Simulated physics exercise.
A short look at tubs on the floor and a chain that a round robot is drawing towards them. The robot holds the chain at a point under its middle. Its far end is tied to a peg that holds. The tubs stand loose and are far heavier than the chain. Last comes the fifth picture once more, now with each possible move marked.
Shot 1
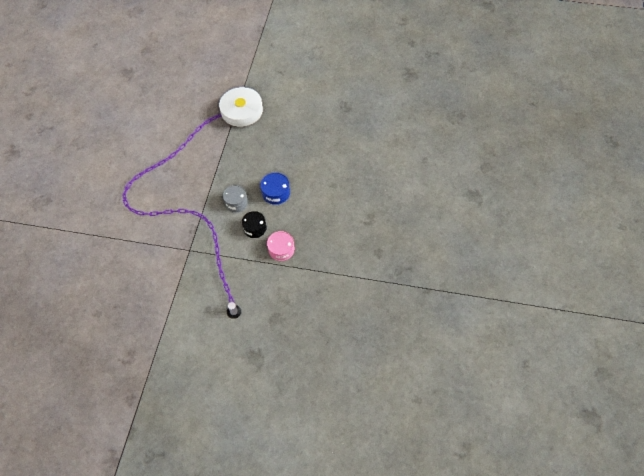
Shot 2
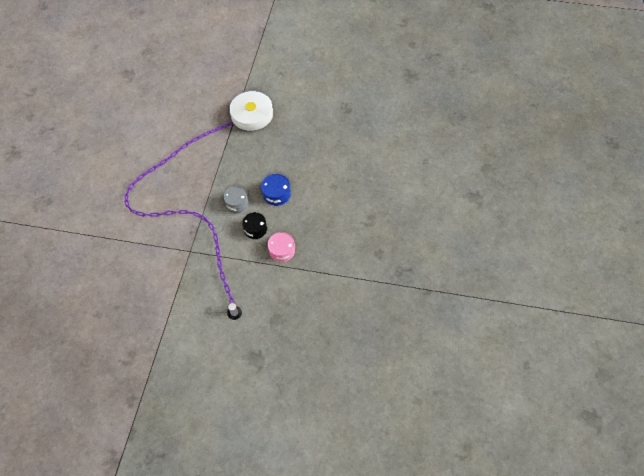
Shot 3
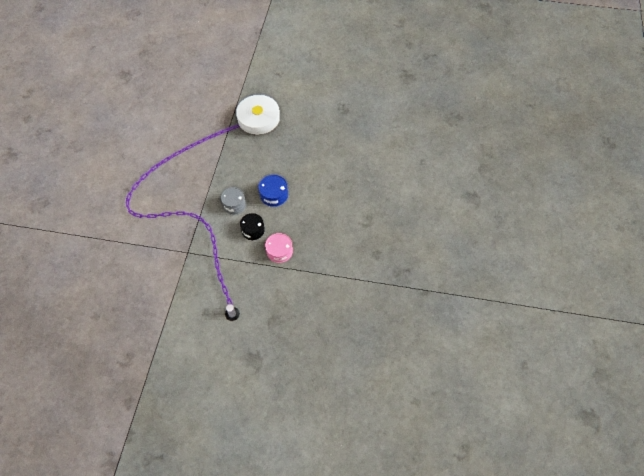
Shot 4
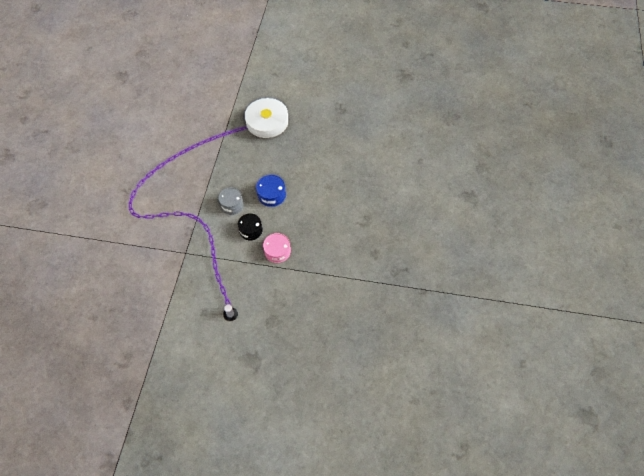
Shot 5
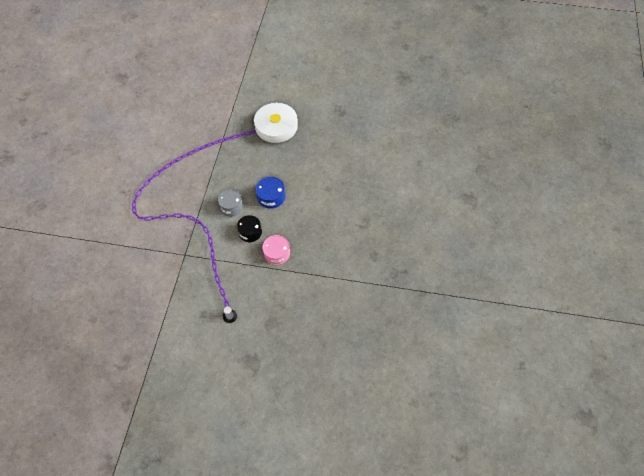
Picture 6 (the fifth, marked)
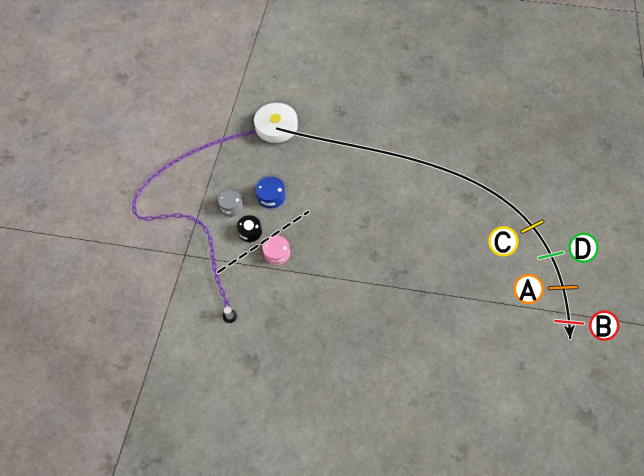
The video shows a round white robot with a yellow centre sliding a short way right and slightly down the floor, drawing one end of a curved purple chain along, while four small coloured tubs below it stay still.
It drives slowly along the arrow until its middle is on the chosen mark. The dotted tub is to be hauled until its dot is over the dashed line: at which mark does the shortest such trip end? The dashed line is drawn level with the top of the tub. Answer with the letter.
Stop at D.
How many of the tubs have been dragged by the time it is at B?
Four.
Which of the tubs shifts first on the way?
Grey.
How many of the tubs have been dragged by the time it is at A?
By then, four.
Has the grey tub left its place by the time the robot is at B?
Yes.
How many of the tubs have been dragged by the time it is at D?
By then, four.
On the copy, A at (563, 288); B at (569, 322); C at (532, 227); D at (551, 255); the dashed line at (265, 241); the route from (277, 128) via (462, 177) to (570, 338); the white dot at (249, 225).
On D. First, robot (379, 146); black tub (250, 229).
Then, robot (484, 182); black tub (250, 230); grey tub (256, 210); blue tub (275, 195).
Finally, robot (554, 251); black tub (267, 247); pink tub (288, 259); grey tub (288, 235); blue tub (314, 232); the dot on the black tub is over the dashed line.
By contrast, A does it too, but is farther than needed; B does it too, but is farther than needed; C leaves the dotted tub short, at (260, 239).
